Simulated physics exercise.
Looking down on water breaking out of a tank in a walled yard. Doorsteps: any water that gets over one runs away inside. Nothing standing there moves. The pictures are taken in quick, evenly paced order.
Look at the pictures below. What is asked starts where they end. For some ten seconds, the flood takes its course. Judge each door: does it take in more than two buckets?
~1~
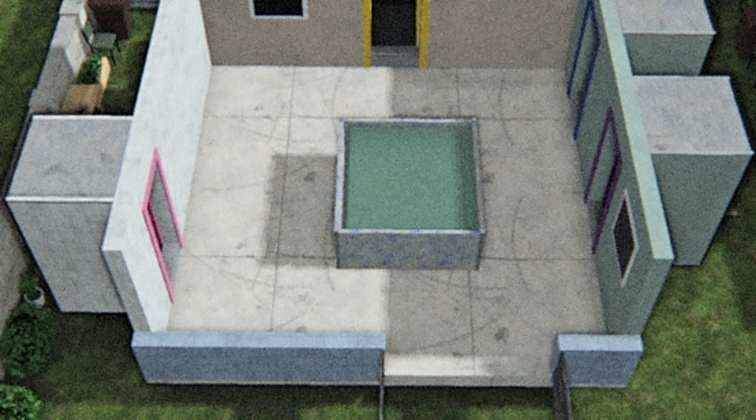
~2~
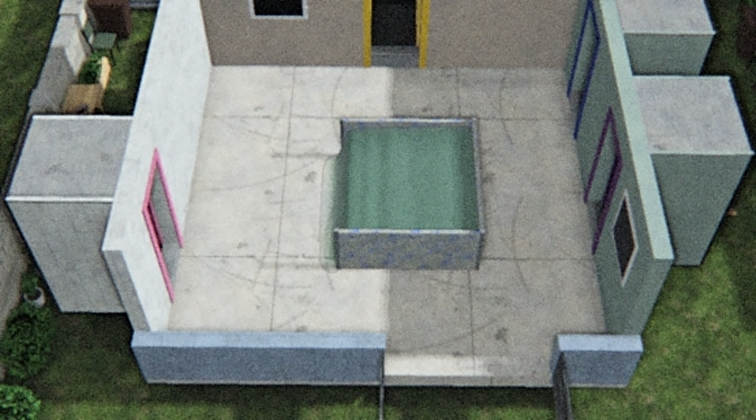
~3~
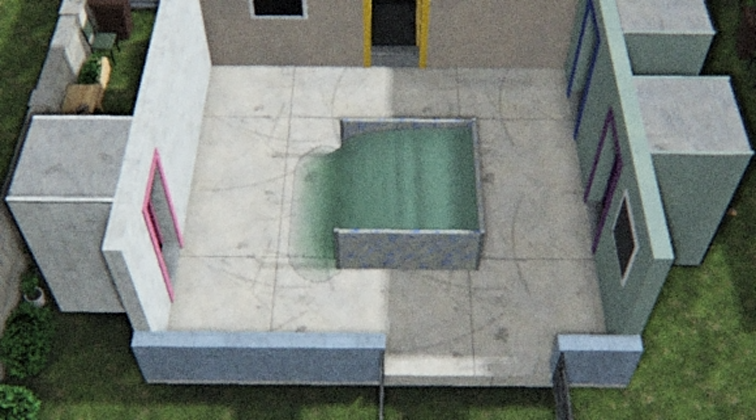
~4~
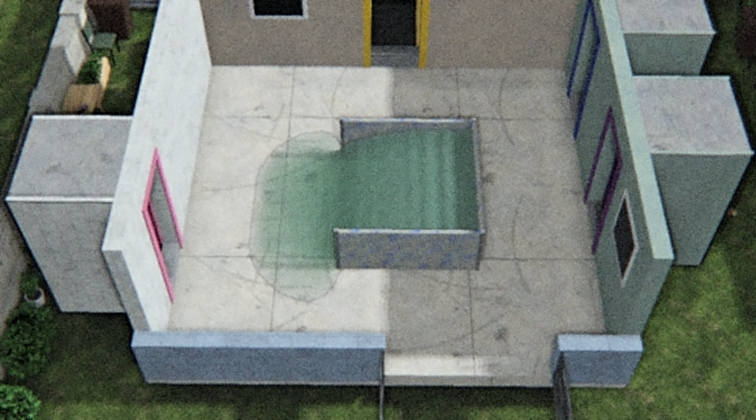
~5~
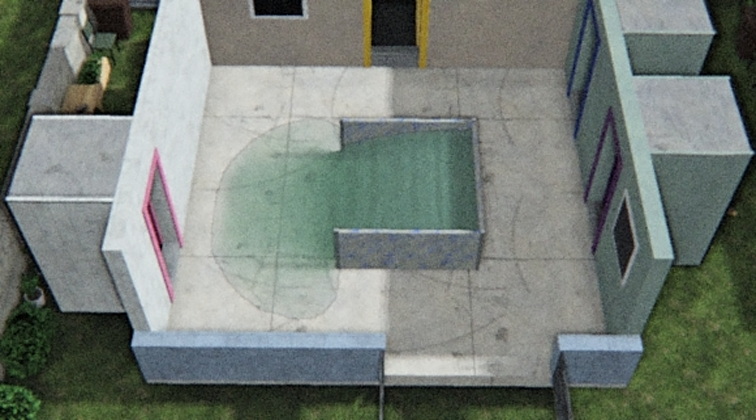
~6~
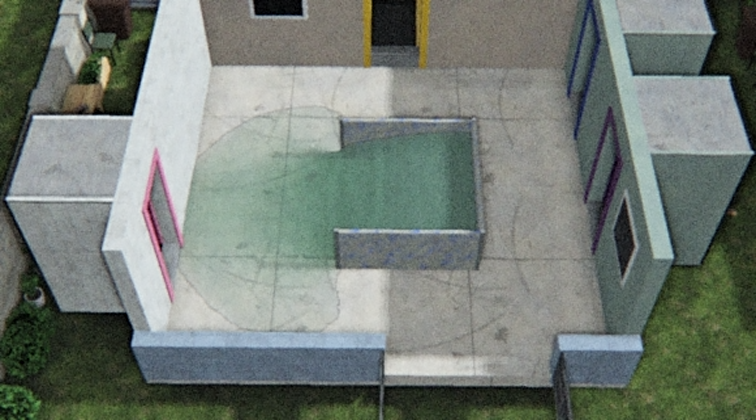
The purple door is going to let through more than allowed; the yellow door is going to let through no more than allowed; the pink door is going to let through more than allowed; the blue door is going to let through no more than allowed.
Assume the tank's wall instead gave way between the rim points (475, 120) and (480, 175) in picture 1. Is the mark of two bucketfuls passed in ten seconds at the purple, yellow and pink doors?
Lab note - purple door: Above the mark; yellow door: Short of the mark; pink door: Short of the mark.
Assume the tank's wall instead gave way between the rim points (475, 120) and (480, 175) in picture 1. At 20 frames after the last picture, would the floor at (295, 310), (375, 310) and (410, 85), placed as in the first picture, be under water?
Point by point: Untouched, untouched and swamped.
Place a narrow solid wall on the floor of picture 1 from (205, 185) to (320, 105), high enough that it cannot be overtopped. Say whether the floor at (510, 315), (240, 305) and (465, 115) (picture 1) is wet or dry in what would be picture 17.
Results in order: Bone-dry / swamped / bone-dry.
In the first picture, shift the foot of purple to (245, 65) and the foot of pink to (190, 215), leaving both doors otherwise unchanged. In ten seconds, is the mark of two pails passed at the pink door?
Pink door: Goes past it.
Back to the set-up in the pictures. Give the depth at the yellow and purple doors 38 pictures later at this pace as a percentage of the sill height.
In order: Roughly 20 and 150 in a hundred.
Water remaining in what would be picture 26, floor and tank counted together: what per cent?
I'd put it near 94 %.
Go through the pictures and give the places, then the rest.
The water tank at (408, 176) is whole and still, in the first picture.
Water pours out at (342, 199) and has run to (328, 267), in the second picture.
Water pours out at (342, 200) and has run to (312, 276), in the third picture.
The front is at (284, 289), out from the gap at (342, 202), in the fourth picture.
Water pours out at (342, 202) and has run to (245, 292), in the fifth picture.
Water pours out at (342, 203) and has run to (180, 259), in the sixth picture.
A moment on, water covers 35 % of the floor; the purple door not reached, the yellow door not reached, the pink door over two buckets in, the blue door not reached.
Next, water covers 35 % of the floor; the purple door not reached, the yellow door not reached, the pink door far over two buckets in, the blue door not reached.
Then, water covers 65 % of the floor; the purple door not reached, the yellow door wet at the sill, nothing in, the pink door far over two buckets in, the blue door not reached.
Later, water covers 95 % of the floor; the purple door under two buckets in, the yellow door wet at the sill, nothing in, the pink door far over two buckets in, the blue door wet at the sill, nothing in.
In the end, water covers 100 % of the floor; the purple door over two buckets in, the yellow door wet at the sill, nothing in, the pink door far over two buckets in, the blue door wet at the sill, nothing in.
